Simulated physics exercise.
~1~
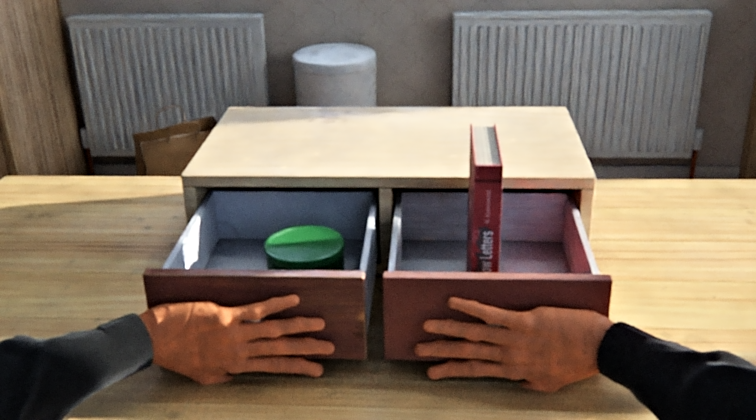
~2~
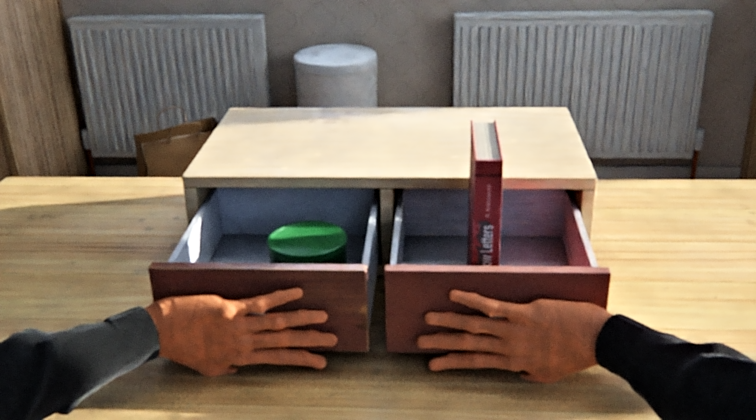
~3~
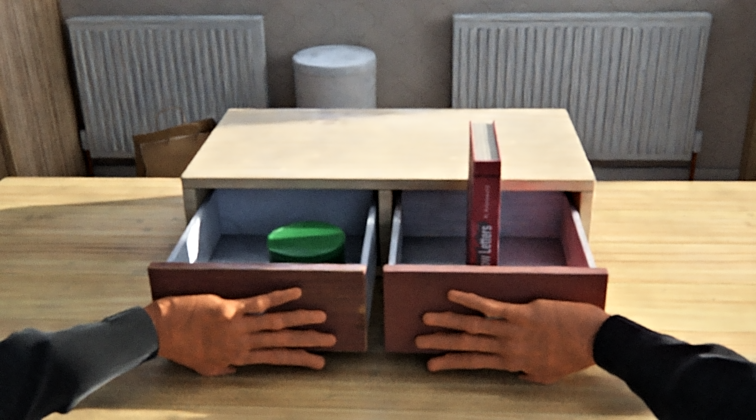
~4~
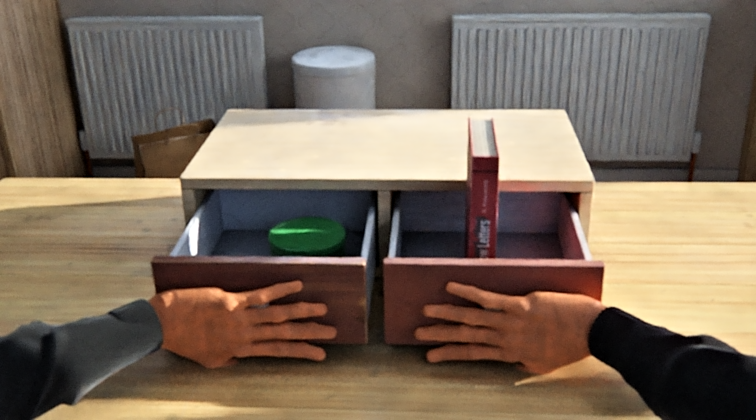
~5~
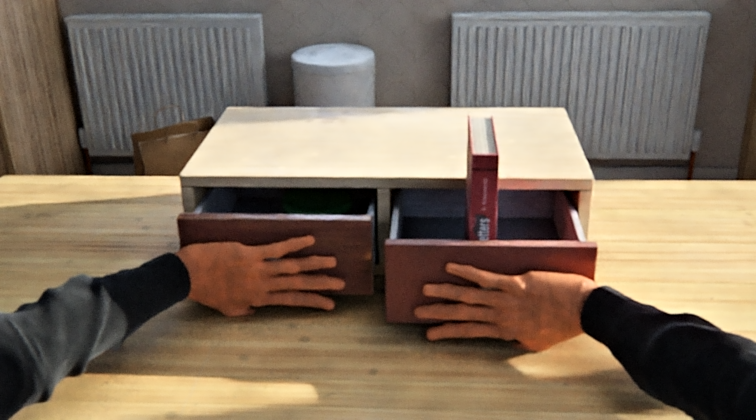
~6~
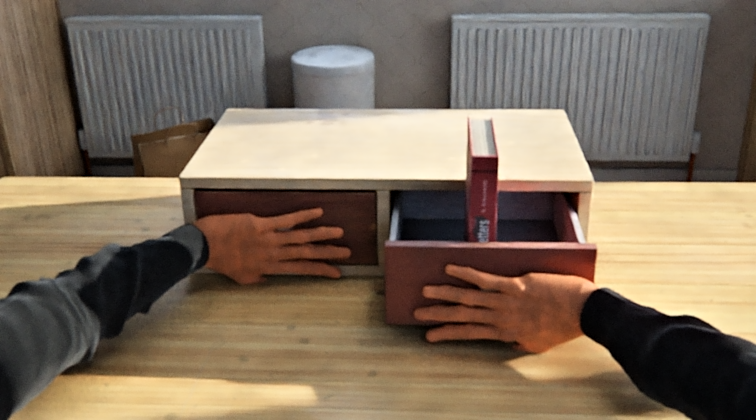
In this clip, two hands push the fronts of two open drawers, the left holding a green tub and the right an upright red book, into a wooden chest. The left drawer slides fully shut, while the right stops partway and stays ajar, the book standing above its front.
